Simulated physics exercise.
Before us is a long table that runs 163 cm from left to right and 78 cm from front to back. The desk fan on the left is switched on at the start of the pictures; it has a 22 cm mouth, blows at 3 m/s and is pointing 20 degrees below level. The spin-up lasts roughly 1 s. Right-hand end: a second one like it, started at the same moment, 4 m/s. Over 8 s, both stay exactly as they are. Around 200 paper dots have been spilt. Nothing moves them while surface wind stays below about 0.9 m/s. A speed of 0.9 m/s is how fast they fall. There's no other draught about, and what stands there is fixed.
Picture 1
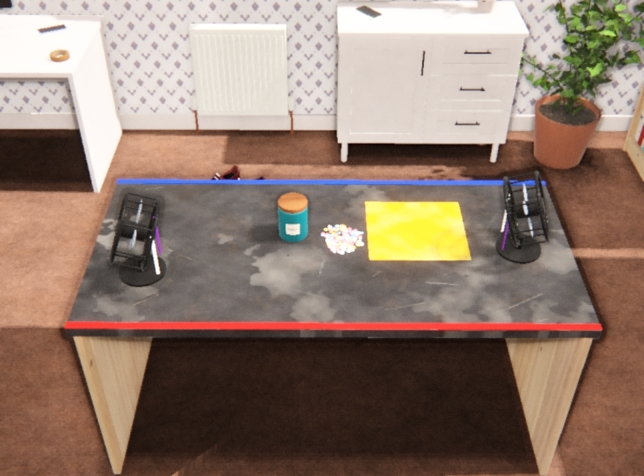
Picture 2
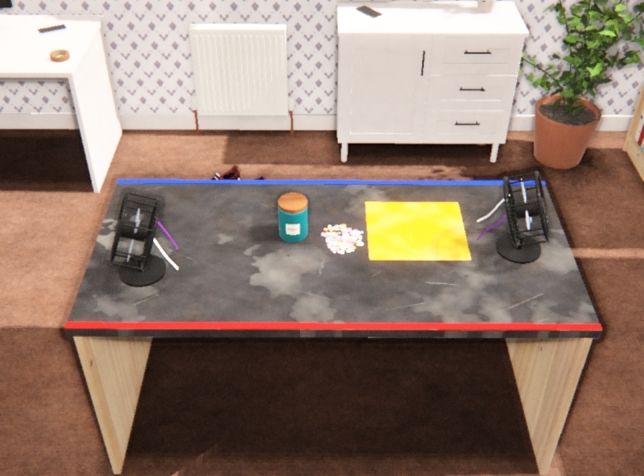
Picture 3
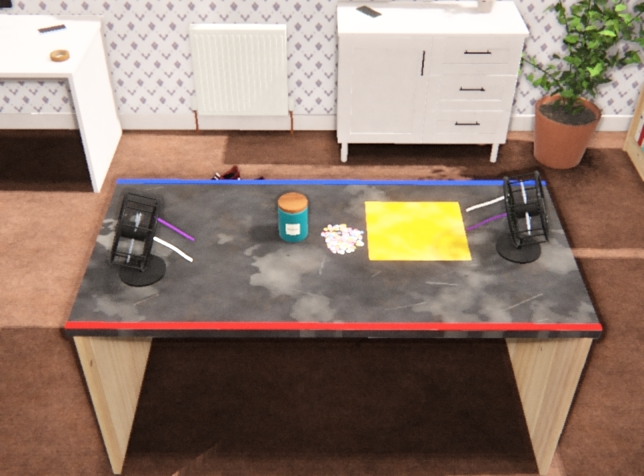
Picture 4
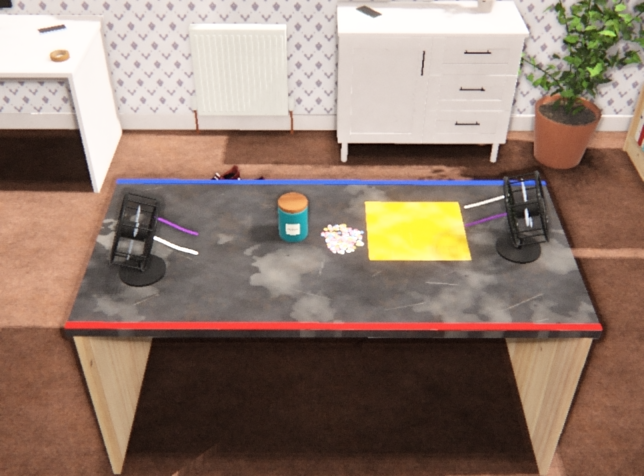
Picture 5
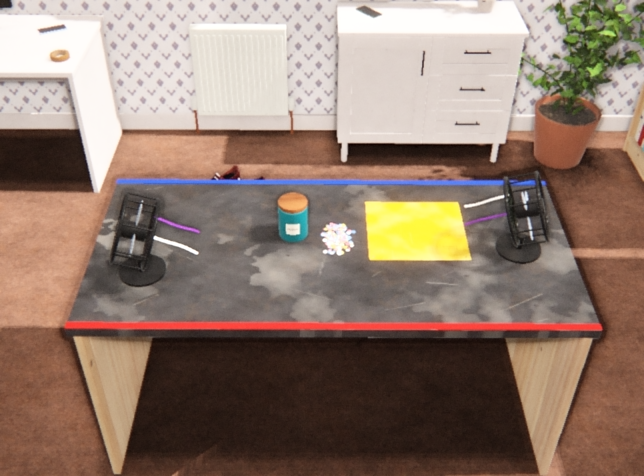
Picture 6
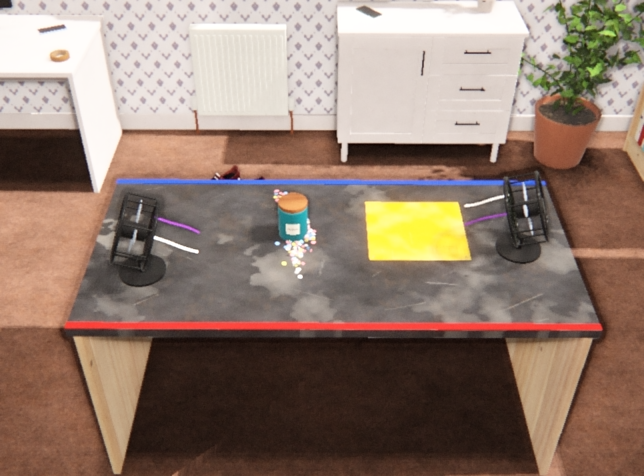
The footage shows two black desk fans facing inward across a long table, their purple and white streamers lifting toward the middle; then the pile of paper dots beside the yellow sheet shifts left and scatters around the teal jar.
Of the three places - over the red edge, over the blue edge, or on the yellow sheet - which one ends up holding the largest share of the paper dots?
The blue one holds the largest share.
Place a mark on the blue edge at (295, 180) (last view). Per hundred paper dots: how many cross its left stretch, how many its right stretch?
Estimate: Left ~ 80 %; right ~ 0 %.
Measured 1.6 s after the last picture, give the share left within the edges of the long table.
Roughly 0 per cent.
Then, 0.7 s after the last picture the count stands so, 72 % are over the blue edge, 17 % over the red edge and 0 % on the yellow sheet.
Then, 1.6 s after the last picture the count stands so, 82 % are over the blue edge, 18 % over the red edge and 0 % on the yellow sheet.
Then, 3.5 s after the last picture the count stands so, 82 % are over the blue edge, 18 % over the red edge and 0 % on the yellow sheet.
Then, 7.1 s after the last picture, at the end, 82 % are over the blue edge, 18 % over the red edge and 0 % on the yellow sheet.
